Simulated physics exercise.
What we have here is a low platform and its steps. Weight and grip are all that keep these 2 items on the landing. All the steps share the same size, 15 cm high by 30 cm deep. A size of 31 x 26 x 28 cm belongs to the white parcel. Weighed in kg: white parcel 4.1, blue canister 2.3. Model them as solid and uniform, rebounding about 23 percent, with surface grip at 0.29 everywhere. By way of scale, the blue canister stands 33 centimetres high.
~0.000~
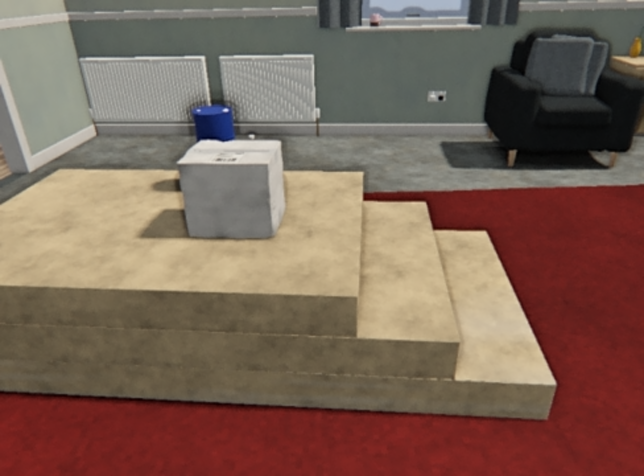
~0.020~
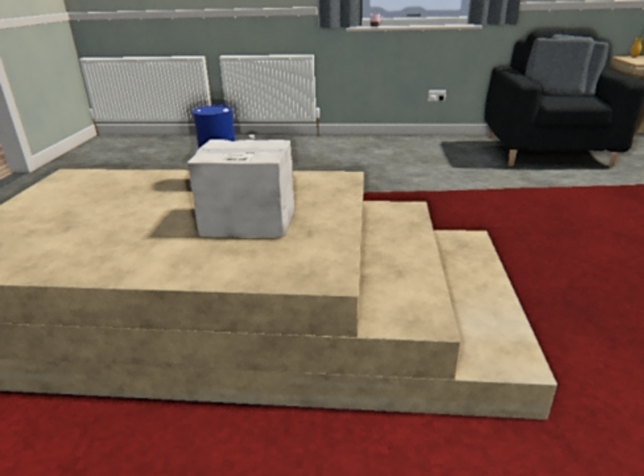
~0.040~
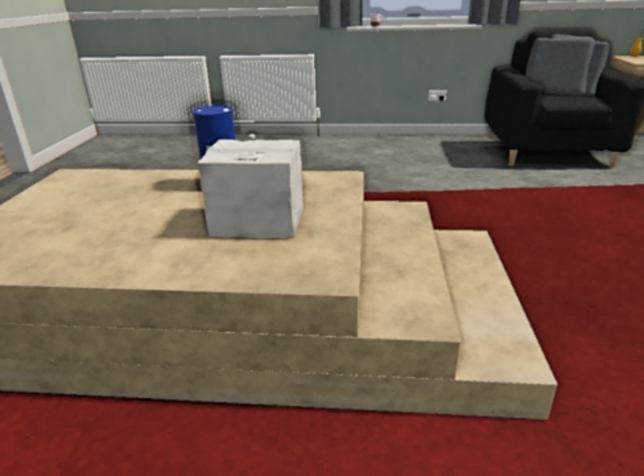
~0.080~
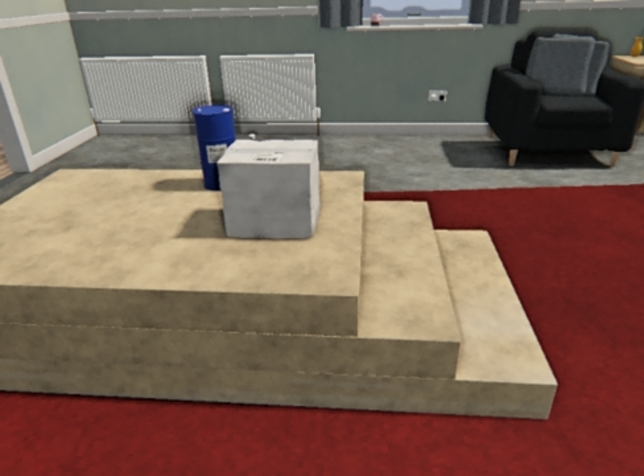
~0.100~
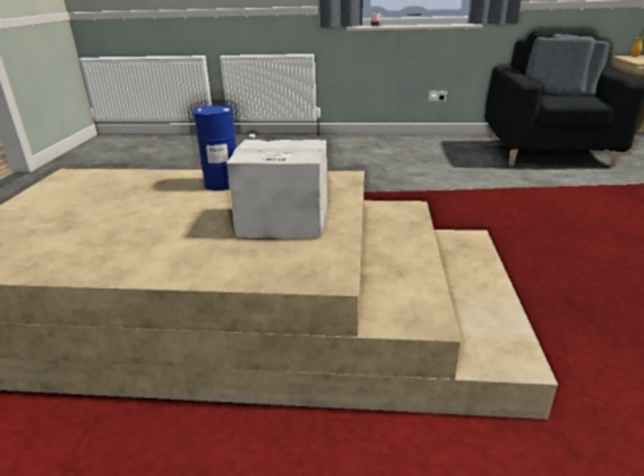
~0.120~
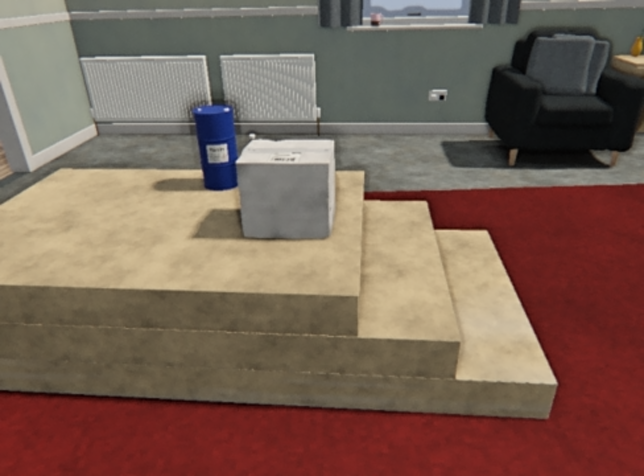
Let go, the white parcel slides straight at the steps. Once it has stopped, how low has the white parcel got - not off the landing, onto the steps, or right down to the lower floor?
Right down to the lower floor.
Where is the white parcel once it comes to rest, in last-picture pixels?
Rest point: Near (627, 300).
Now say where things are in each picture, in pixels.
In the first frame, 45 cm of landing left; white parcel (236, 188).
In the second frame, 42 cm of landing left; white parcel (246, 188).
In the third frame, 38 cm of landing left; white parcel (255, 188).
In the fourth frame, 32 cm of landing left; white parcel (273, 188); blue canister (218, 148).
In the fifth frame, 29 cm of landing left; white parcel (282, 188); blue canister (218, 148).
In the sixth frame, 26 cm of landing left; white parcel (290, 188); blue canister (218, 148).
By 0.42 s, 5 cm past the top edge and 1 cm lower; white parcel near (376, 190).
By 0.92 s, 44 cm past the top edge and 21 cm lower; white parcel near (482, 244).
By 1.32 s, 83 cm past the top edge and 43 cm lower; white parcel near (582, 297).
When it is over (2.0 s), 100 cm past the top edge and 44 cm lower; blue canister within 12 cm of the start. End places, in pixels of the last picture, white parcel near (627, 300).
